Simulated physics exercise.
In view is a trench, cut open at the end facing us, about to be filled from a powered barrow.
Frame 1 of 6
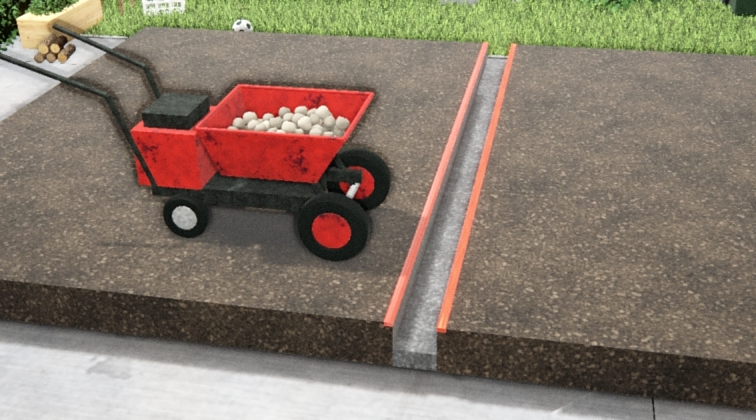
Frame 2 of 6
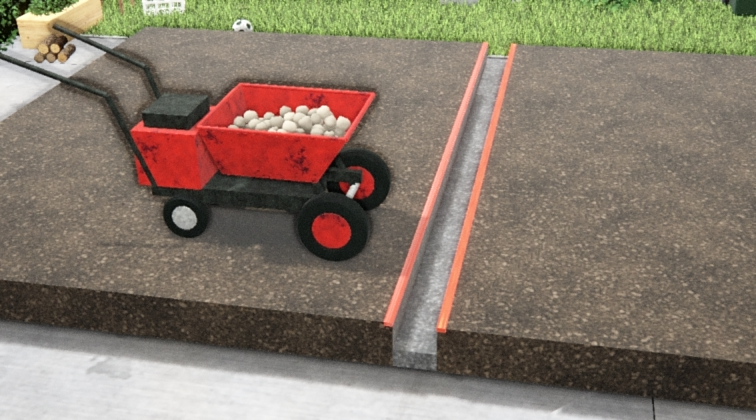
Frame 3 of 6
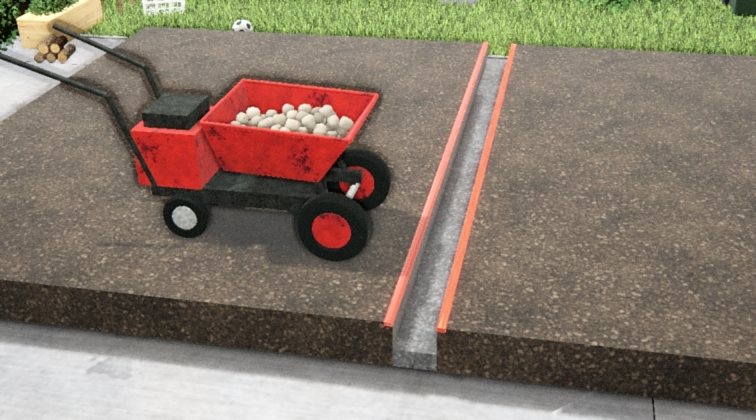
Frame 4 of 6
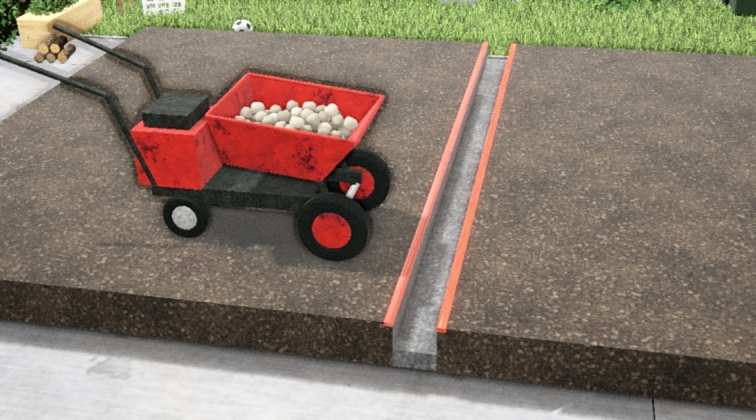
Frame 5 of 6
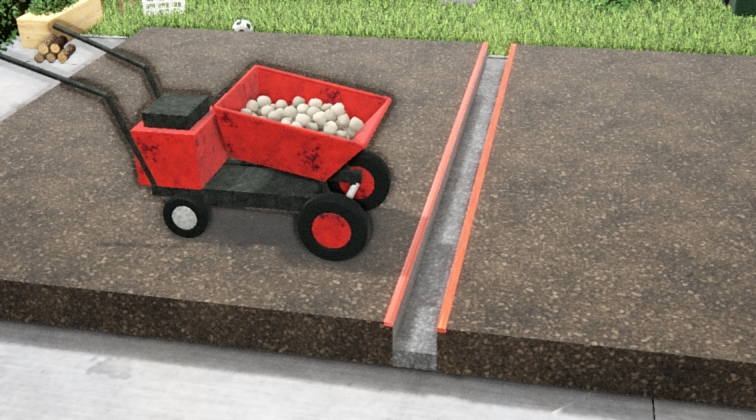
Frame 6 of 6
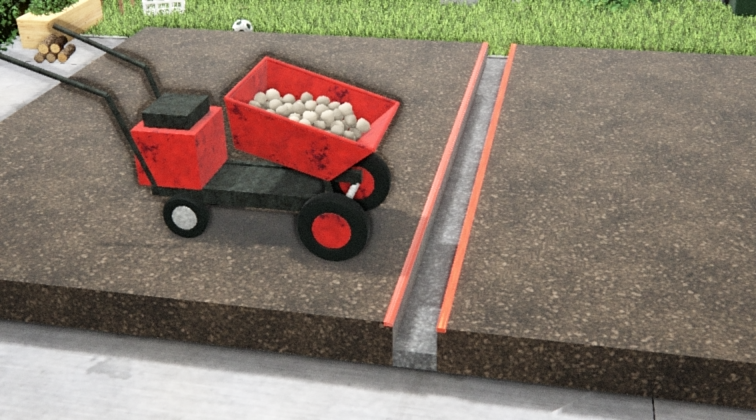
A red skip heaped with pale, rounded pebbles sits level on a black-framed barrow at left, then tilts steadily forward to the right, its rear rising as the pebbles stay inside. The barrow's wheels and the fixed, slightly raised view stay still. Right of it, a narrow grey trench with orange-red edging crosses a brown, speckled slab, with grass and a small ball behind and pale paving in front.
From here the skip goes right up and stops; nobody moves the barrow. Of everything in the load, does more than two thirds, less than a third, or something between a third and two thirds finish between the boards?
Less than a third does.
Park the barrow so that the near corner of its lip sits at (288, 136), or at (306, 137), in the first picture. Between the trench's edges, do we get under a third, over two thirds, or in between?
First: Beyond two thirds. Second: Above two thirds.
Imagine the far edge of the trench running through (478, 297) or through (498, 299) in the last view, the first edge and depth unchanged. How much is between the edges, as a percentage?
70 %, then 100 %.
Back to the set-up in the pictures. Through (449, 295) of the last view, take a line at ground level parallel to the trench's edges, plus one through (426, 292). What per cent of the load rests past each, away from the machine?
Roughly 80 per cent, then roughly 80 per cent.
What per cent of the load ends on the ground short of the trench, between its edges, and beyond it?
Out of a hundred, short 0, between 25, beyond 75.
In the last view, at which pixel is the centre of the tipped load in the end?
It settles centred around (493, 244).
Soon, skip tipped steeply; all in the skip.
A while on, skip tipped right over; most in the skip; a small part in or heaped over the trench; a small part beyond it; a small part falling.
Towards the end, skip tipped right over; a stray few in the skip; about a quarter in or heaped over the trench; most beyond it.
Finally, skip tipped right over; about a quarter in or heaped over the trench; most beyond it.
